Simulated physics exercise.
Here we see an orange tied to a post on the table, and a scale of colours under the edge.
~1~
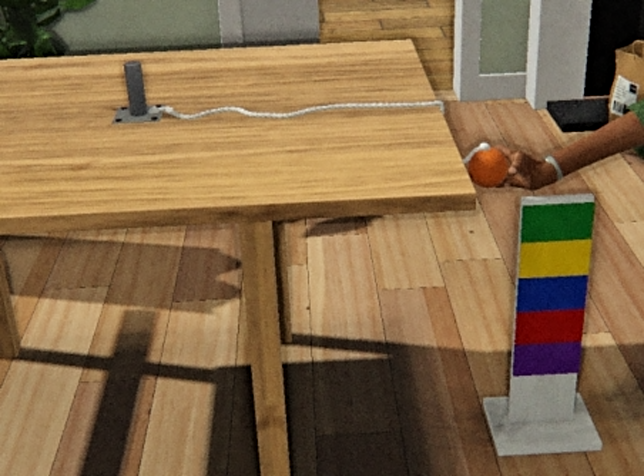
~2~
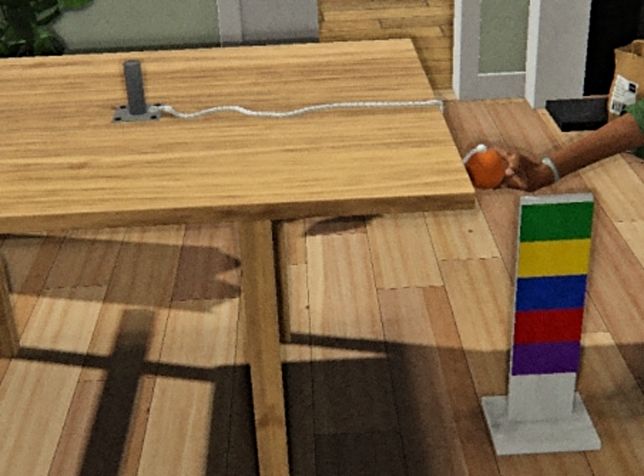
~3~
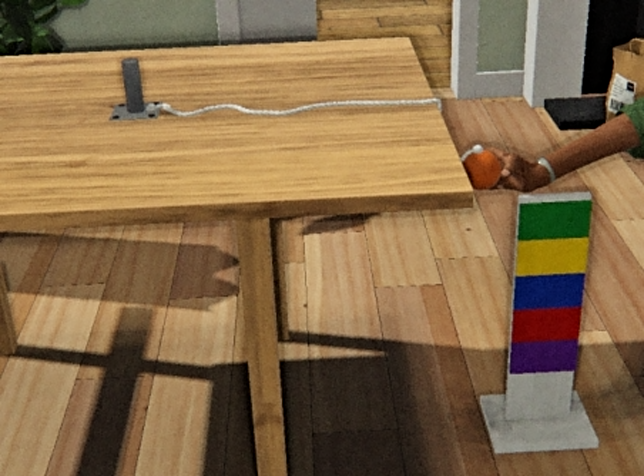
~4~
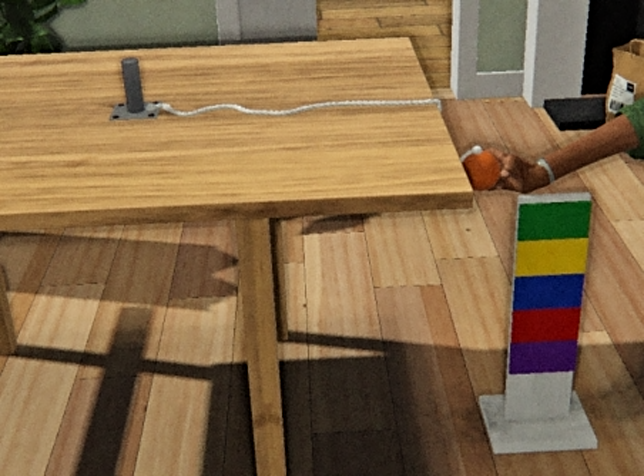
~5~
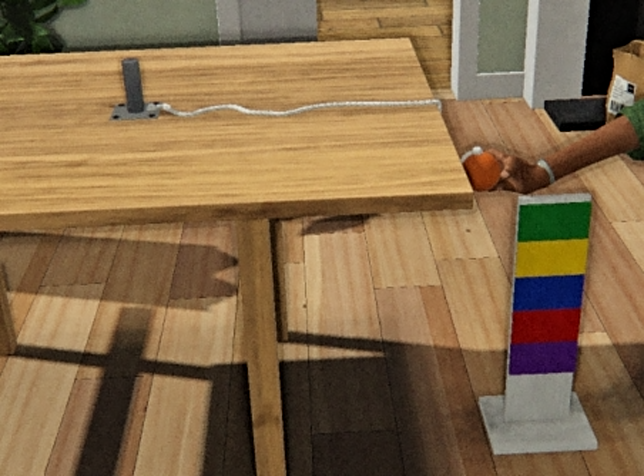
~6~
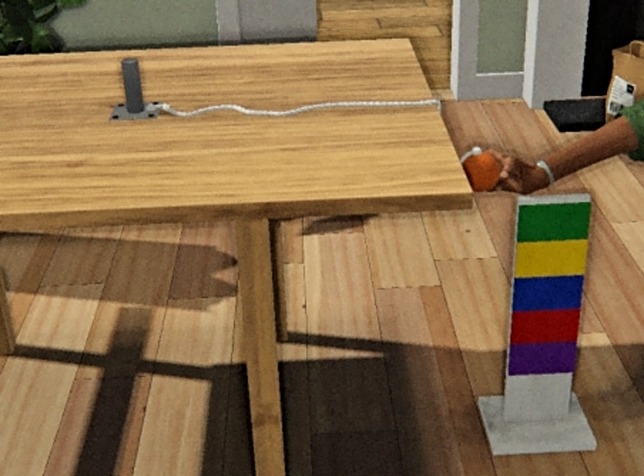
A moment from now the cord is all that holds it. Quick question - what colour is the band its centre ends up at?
It's the yellow band.
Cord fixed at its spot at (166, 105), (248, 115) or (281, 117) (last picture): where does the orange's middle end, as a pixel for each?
(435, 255), (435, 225), (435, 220).
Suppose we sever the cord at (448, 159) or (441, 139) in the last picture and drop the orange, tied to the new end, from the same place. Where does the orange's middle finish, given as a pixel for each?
(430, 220) and (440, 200).
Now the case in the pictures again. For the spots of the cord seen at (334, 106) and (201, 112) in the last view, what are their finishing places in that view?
First one close to (381, 106), second close to (233, 108).
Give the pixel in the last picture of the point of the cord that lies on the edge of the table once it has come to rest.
Approximately at (388, 105) in the final frame.
Soon after, orange near (469, 255); level with yellow.
Then, orange near (409, 248); level with yellow.
Further on, orange near (447, 257); level with yellow.
At rest, orange near (437, 257); level with yellow. At yellow.
